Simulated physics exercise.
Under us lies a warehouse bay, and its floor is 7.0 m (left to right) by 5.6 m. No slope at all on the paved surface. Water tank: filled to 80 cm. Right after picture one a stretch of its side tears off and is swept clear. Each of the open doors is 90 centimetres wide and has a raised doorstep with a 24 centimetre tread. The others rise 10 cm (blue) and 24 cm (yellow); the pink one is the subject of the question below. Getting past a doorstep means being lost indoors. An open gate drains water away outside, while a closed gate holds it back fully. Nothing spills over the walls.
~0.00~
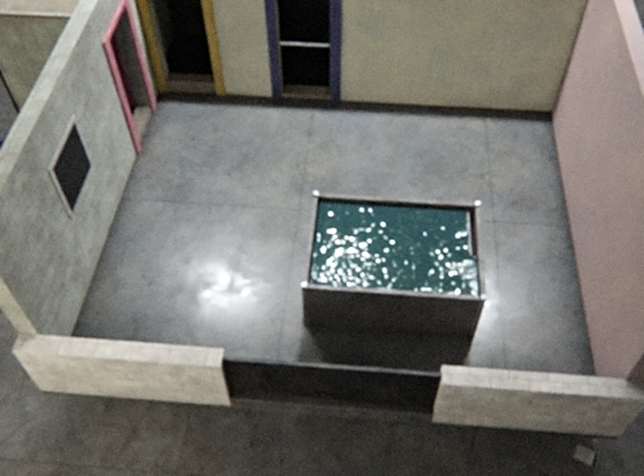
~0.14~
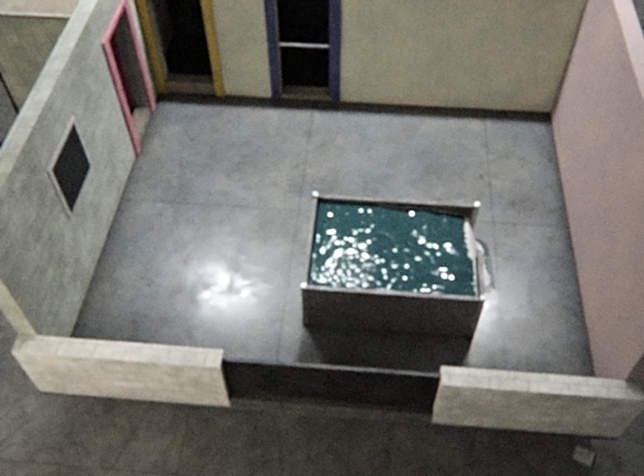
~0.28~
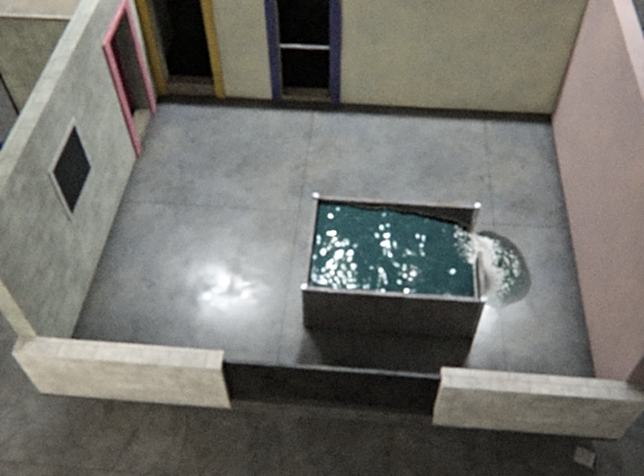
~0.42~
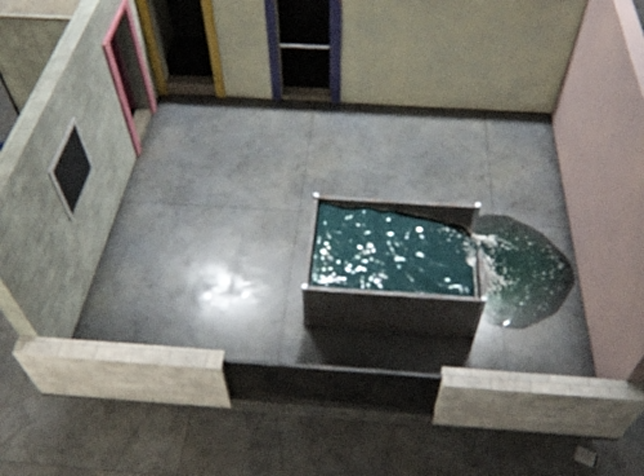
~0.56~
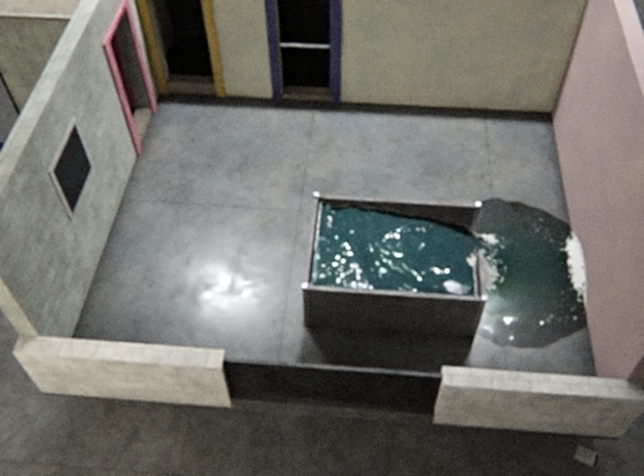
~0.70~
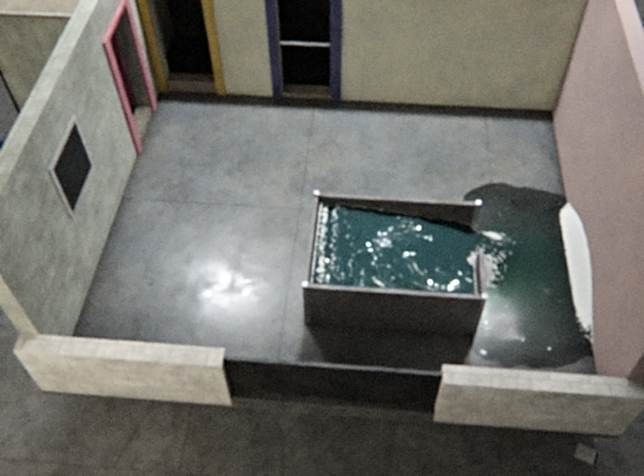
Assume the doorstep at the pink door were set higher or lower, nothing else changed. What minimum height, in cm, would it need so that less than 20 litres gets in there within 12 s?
About 8.5 cm.
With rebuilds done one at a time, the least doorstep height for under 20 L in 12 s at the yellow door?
The yellow door needs around 7.5 cm.
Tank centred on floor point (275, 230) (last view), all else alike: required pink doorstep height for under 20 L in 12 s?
Minimum: Approx. 7.0 cm.
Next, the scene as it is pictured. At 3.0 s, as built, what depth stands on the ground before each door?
Blue door: 1 cm; pink door: 0 cm; yellow door: 0 cm.
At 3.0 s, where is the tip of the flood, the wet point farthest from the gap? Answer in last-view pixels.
Roughly at (318, 99) in the last view.
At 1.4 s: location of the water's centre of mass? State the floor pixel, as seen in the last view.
Centre estimate: (435, 274) px, approximately.
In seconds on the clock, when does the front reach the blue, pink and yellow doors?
It arrives at the blue door at 3.0 s, the pink door at 4.5 s and the yellow door at 4.0 s.
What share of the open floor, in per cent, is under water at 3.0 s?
About 35 per cent.
After 1.4 s water covers 15 % of the floor, deepest (46 cm) near (569, 268); it has not reached the pink door.
After 3.0 s water covers 35 % of the floor, deepest (31 cm) near (543, 110); it has not reached the pink door.
After 12.0 s water covers 100 % of the floor, deepest (10 cm) near (62, 367); 9 cm at the pink door, 0 litres in over its 15 cm doorstep.
At the pink door as built, the water arrived by 4.8 s and peaked near 12 cm at 5.4 s.
Run again over the same 12 s with other heights there, 43 litres in over 7 cm, 8 litres over 9.5 cm. The limit of 20 litres is kept from about 8.5 cm up.
